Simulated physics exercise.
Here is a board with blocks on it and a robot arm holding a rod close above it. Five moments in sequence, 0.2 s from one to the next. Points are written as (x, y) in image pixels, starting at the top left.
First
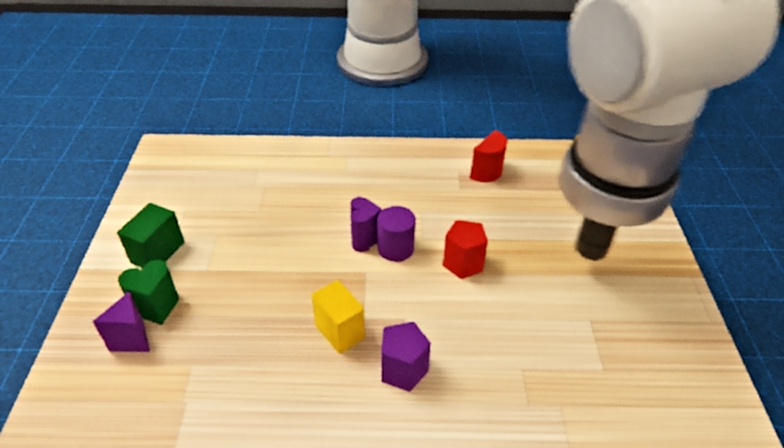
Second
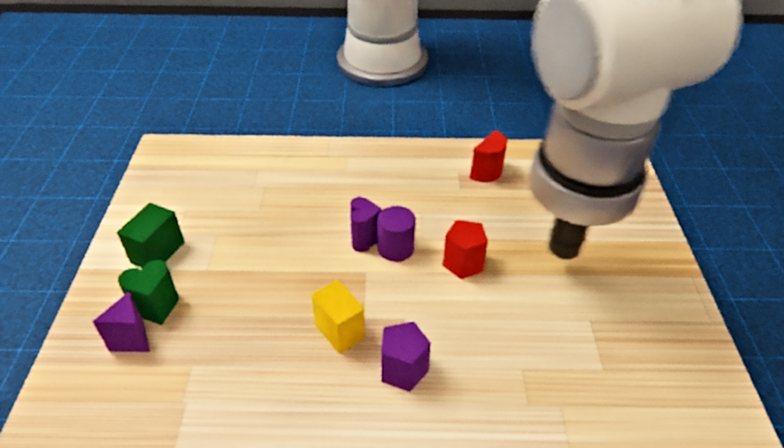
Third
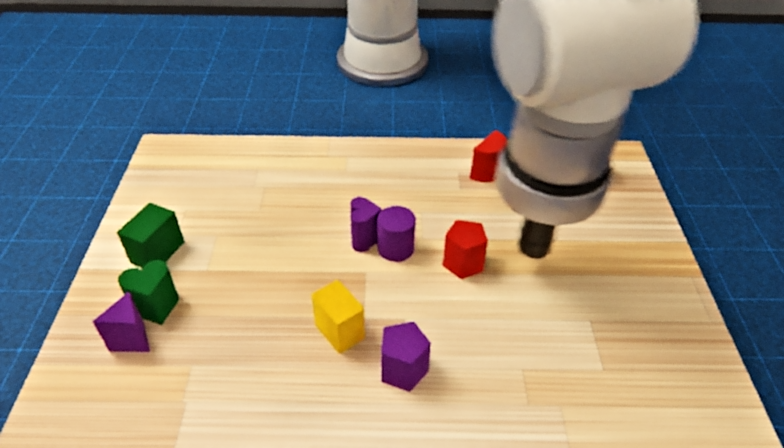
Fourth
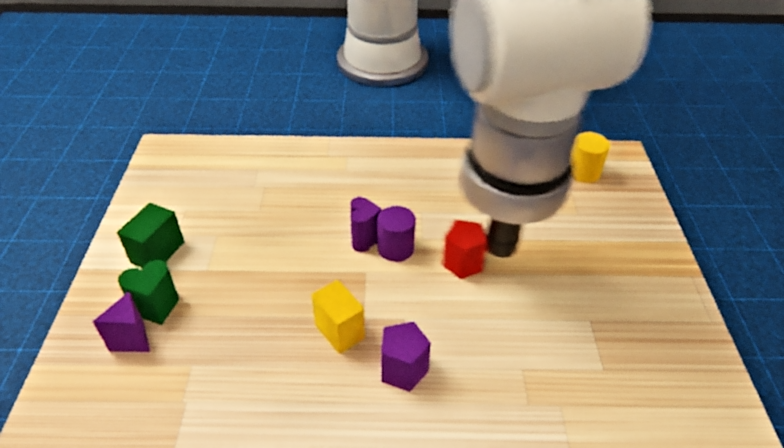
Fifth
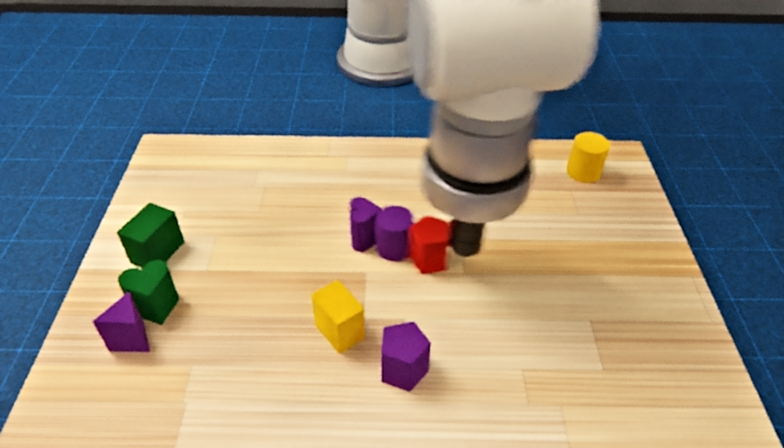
To begin with, a robot arm holds a dark rod over the right side of a wooden board scattered with green, purple, yellow and red blocks. The rod moves left toward the red pentagonal block, then pushes it a short way left, up close beside the purple disc.
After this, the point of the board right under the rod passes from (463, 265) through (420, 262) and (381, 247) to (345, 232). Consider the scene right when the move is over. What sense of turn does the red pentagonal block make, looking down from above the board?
Viewed from overhead, the red pentagonal block winds up turned anticlockwise.
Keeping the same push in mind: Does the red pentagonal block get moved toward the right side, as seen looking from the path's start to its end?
No - that is not the case.
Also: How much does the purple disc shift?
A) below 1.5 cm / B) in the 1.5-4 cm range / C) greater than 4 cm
C
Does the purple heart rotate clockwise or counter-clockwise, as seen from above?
The answer is clockwise.
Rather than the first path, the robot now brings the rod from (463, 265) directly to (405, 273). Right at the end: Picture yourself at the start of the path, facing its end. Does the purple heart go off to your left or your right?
The answer is right: Facing from the path's start to its end, that's where the purple heart shifts.
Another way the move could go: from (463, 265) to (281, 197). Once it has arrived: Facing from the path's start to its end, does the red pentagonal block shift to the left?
Yes
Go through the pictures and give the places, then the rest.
In the first picture, lower end of the rod (591, 250), tops of blocks, purple heart (363, 208), purple disc (397, 218), red pentagonal block (467, 233).
In the second picture, rod (564, 249), blocks as before.
In the third picture, rod (534, 248), blocks as before.
In the fourth picture, rod (501, 247), blocks as before.
In the fifth picture, rod (465, 246), purple heart (363, 208), purple disc (395, 217), red pentagonal block (432, 229).
On the path given first. One third of the way, rod (421, 243); purple heart (334, 194), turned 15° anticlockwise; purple disc (358, 210); red pentagonal block (386, 230), turned 15° anticlockwise.
Two thirds of the way, rod (381, 228); purple heart (310, 181), turned 45° clockwise; purple disc (318, 202); red pentagonal block (346, 220), turned 25° anticlockwise.
At the end, rod (344, 214); purple heart (308, 179), turned 50° clockwise; purple disc (301, 201); red pentagonal block (321, 221), turned 65° anticlockwise.
